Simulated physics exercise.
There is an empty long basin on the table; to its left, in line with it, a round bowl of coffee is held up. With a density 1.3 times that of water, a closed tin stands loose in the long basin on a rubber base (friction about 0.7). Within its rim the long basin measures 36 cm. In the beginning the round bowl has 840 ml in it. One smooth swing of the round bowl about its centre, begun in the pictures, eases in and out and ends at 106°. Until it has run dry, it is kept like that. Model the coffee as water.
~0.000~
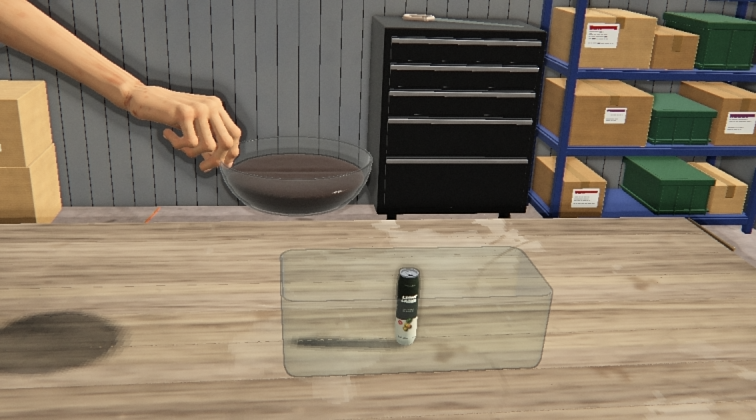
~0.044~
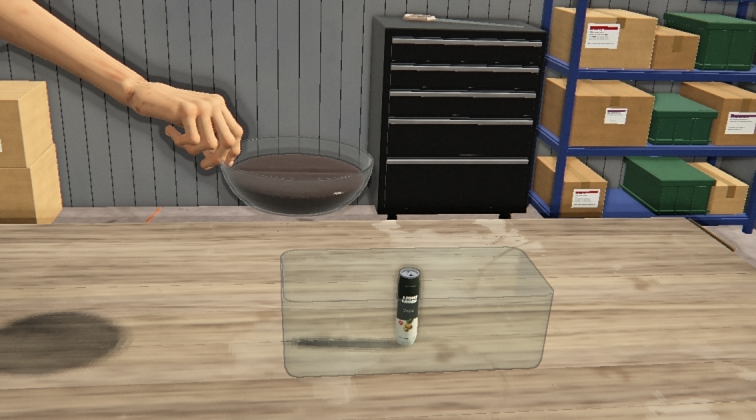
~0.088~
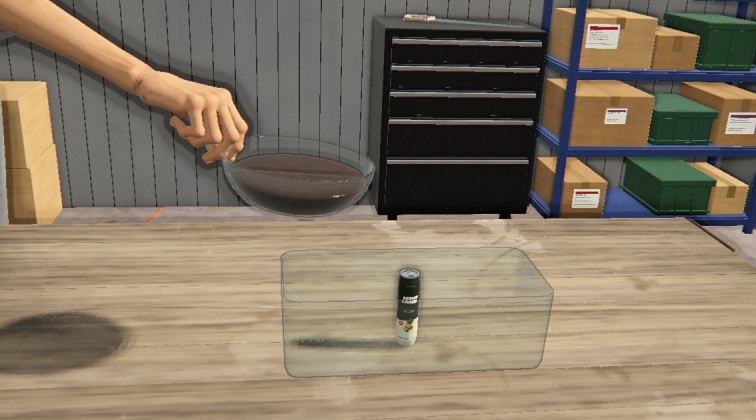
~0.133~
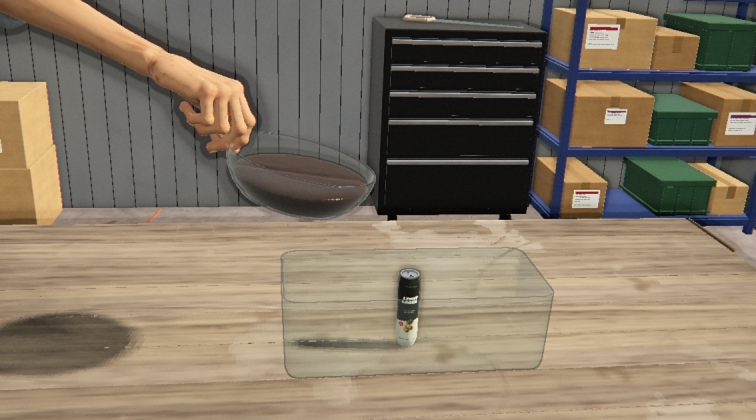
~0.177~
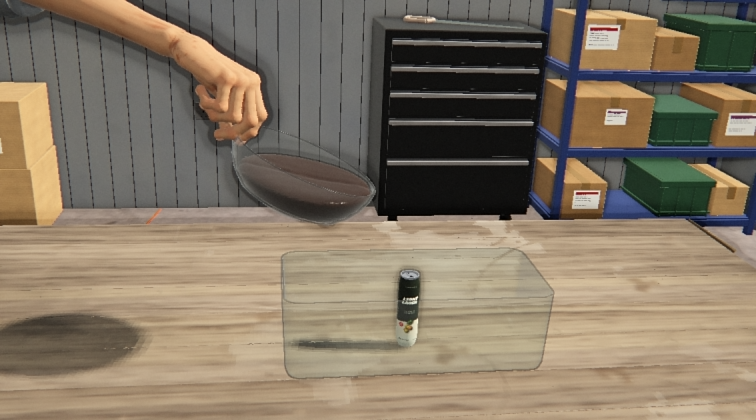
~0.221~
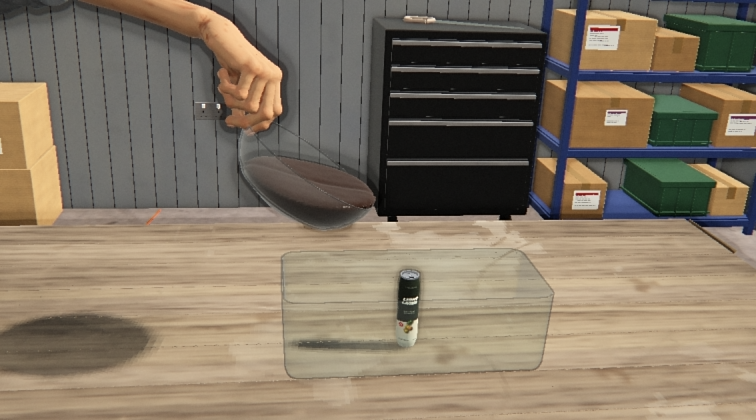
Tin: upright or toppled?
Toppled.
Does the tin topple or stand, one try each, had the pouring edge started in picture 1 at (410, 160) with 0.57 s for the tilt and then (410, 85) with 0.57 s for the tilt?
First it stays on its base; then it stays on its base.
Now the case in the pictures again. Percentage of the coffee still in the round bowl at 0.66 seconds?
Around 0 in a hundred.
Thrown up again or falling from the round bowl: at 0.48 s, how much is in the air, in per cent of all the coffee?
22 %.
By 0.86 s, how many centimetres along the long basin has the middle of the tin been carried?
Near 7 cm.
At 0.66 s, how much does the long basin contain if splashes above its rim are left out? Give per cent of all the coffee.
Near 98 in a hundred.
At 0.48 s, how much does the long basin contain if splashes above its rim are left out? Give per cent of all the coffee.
Close to 74 in a hundred.
After 0.48 s the tilt is 99° and 2 per cent is still to pour; the tin stands where it began.
After 0.66 s the tilt is 106° and 0 per cent is still to pour; the tin leans 17°.
After 0.86 s the tilt is 106° and 0 per cent is still to pour; the tin leans 57°.
After 1.07 s the tilt is 106° and 0 per cent is still to pour; the tin lies on its side.
In the end the tin lies on its side.
